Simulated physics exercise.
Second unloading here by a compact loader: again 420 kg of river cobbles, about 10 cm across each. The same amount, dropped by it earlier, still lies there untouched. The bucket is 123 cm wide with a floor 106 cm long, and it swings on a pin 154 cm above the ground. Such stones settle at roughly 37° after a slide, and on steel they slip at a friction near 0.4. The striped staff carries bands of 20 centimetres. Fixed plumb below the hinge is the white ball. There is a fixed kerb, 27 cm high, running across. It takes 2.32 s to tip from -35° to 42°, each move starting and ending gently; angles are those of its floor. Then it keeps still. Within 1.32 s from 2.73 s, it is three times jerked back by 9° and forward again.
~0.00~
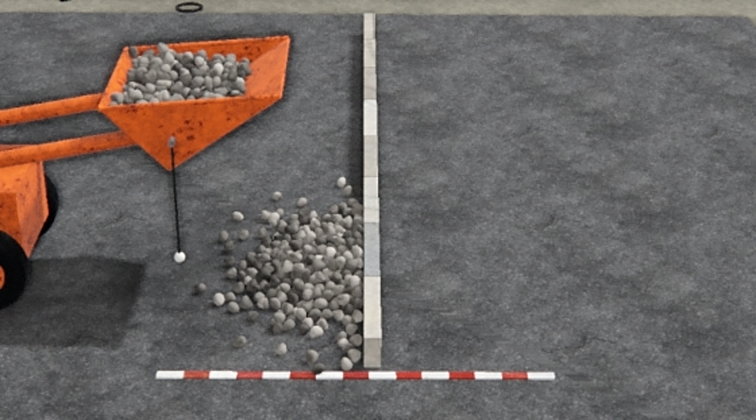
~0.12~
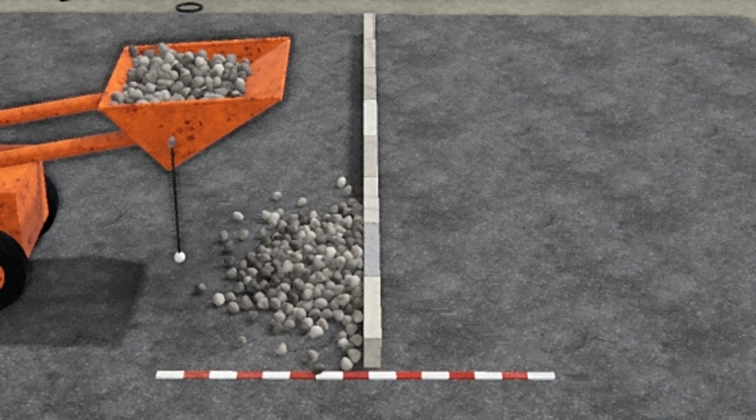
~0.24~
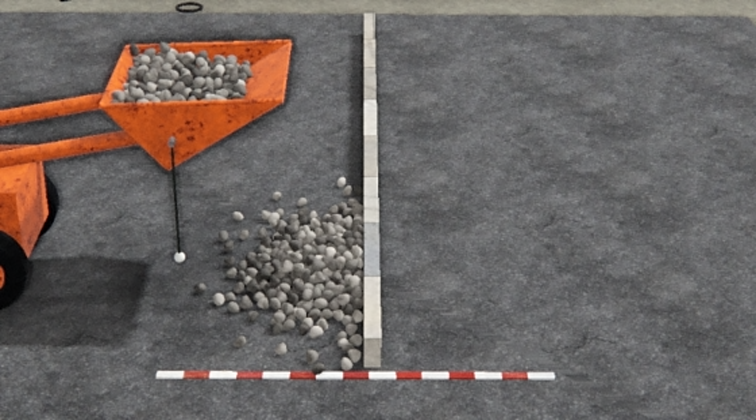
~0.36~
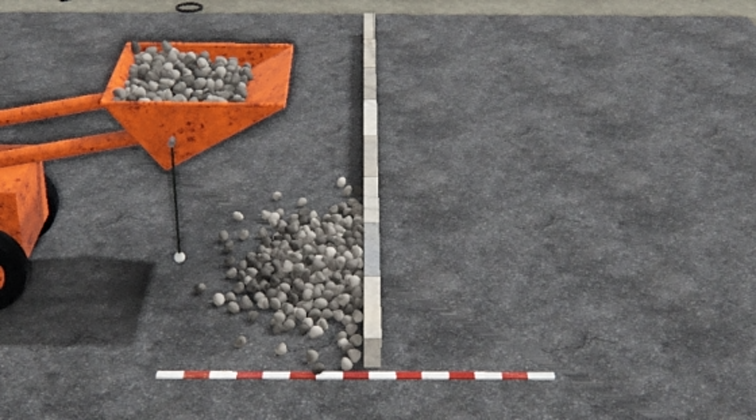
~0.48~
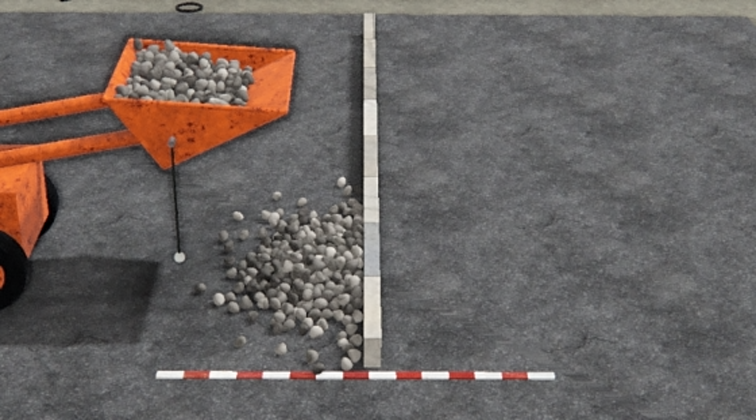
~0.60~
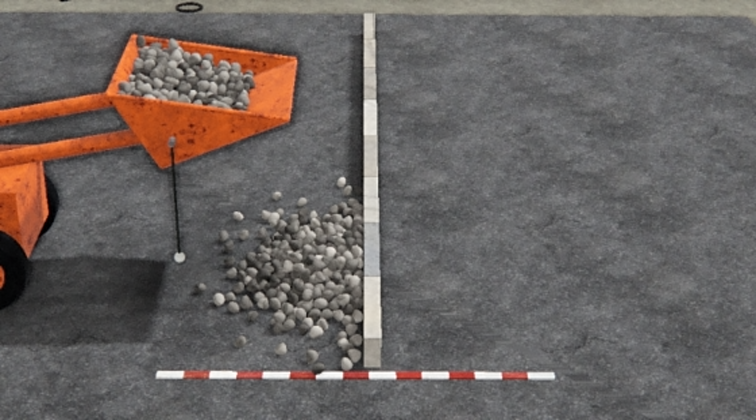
An orange loader bucket filled with grey cobbles tilts slowly forward beside a pile of stones lying against a pale kerb.
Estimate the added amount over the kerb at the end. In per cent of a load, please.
Roughly 1 per cent of a load.
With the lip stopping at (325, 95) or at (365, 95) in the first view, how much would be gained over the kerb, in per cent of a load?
First some 25, then 75 per cent.
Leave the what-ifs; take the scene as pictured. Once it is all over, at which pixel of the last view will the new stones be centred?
Roughly pixel (312, 255) in the last view.
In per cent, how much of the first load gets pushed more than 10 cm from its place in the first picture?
I'd say roughly 15 per cent of them.
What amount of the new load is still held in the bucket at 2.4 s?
Some 10 %, roughly, is held.
After 1.7 s the floor is at 30°; in per cent of one load, 98 in the bucket, 102 on this side of the kerb; the foremost stones are at (359, 271).
After 2.4 s the floor is at 42°; in per cent of one load, 10 in the bucket, 190 on this side of the kerb; the foremost stones are at (362, 265).
After 4.5 s the floor is at 42°; in per cent of one load, 0 in the bucket, 199 on this side of the kerb, 1 over the kerb; the foremost stones are at (393, 262).
After 7.3 s the floor is at 42°; in per cent of one load, 0 in the bucket, 199 on this side of the kerb, 1 over the kerb; the foremost stones are at (393, 262). Net gain over the kerb, 1.
